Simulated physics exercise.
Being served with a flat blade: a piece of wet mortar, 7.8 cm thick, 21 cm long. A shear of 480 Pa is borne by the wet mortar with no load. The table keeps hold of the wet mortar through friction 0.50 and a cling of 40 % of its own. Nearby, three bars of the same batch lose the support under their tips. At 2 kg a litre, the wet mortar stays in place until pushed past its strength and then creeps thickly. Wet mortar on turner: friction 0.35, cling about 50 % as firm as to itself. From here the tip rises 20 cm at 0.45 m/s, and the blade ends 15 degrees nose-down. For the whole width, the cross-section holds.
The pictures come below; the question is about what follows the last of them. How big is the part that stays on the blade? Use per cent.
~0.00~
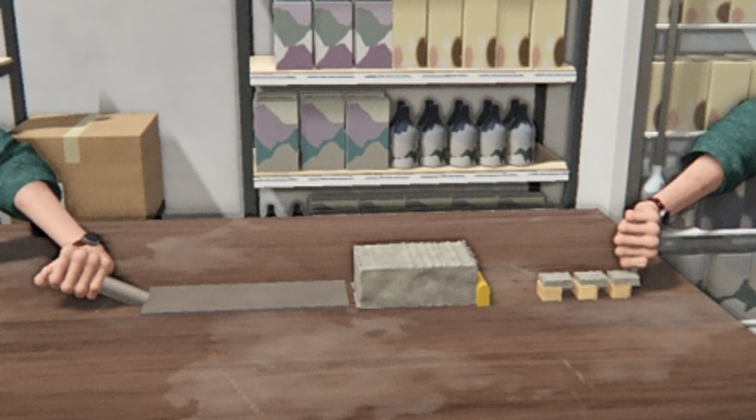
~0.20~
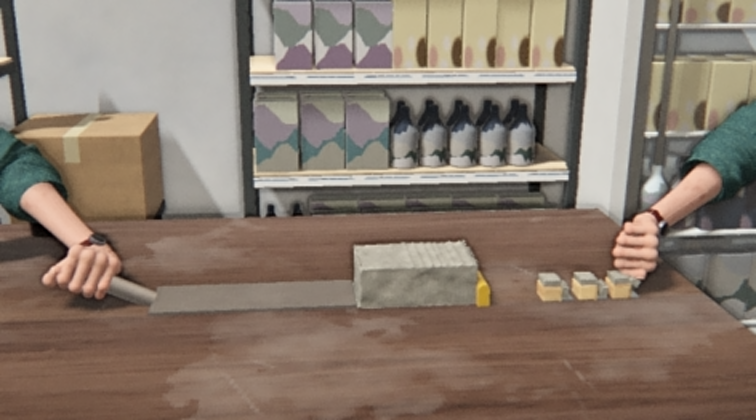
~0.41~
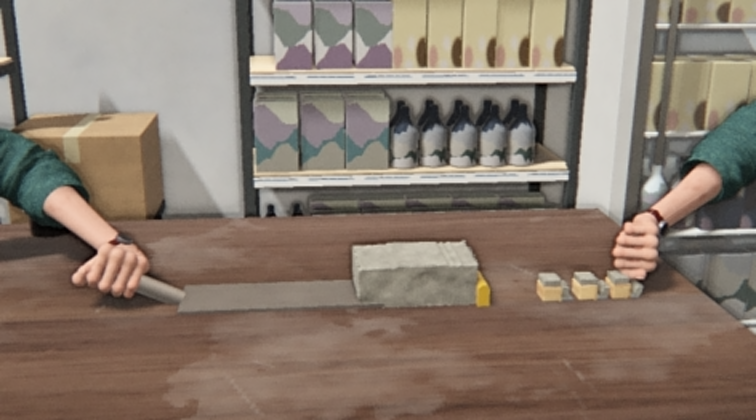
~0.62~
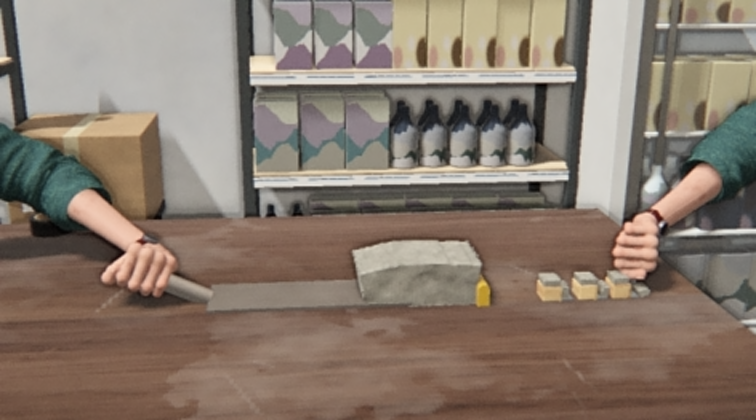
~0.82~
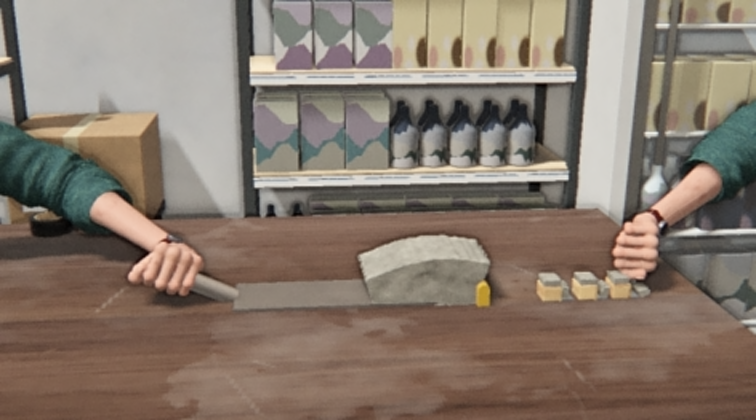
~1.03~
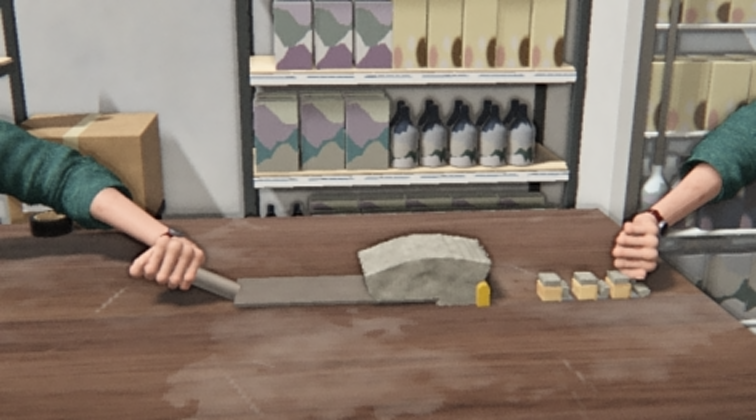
About 45 %.
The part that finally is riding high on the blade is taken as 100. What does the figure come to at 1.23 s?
My estimate: Some 60 per cent.
After 1.23 s, the tip is 9.5 cm up.
After 1.46 s, the tip is 19 cm up.
After 1.70 s, the tip is 20 cm up and 45 % is riding high on the blade.
After 1.93 s, the tip is 20 cm up and 45 % is riding high on the blade.
After 2.10 s, the tip is 20 cm up and 45 % is riding high on the blade.
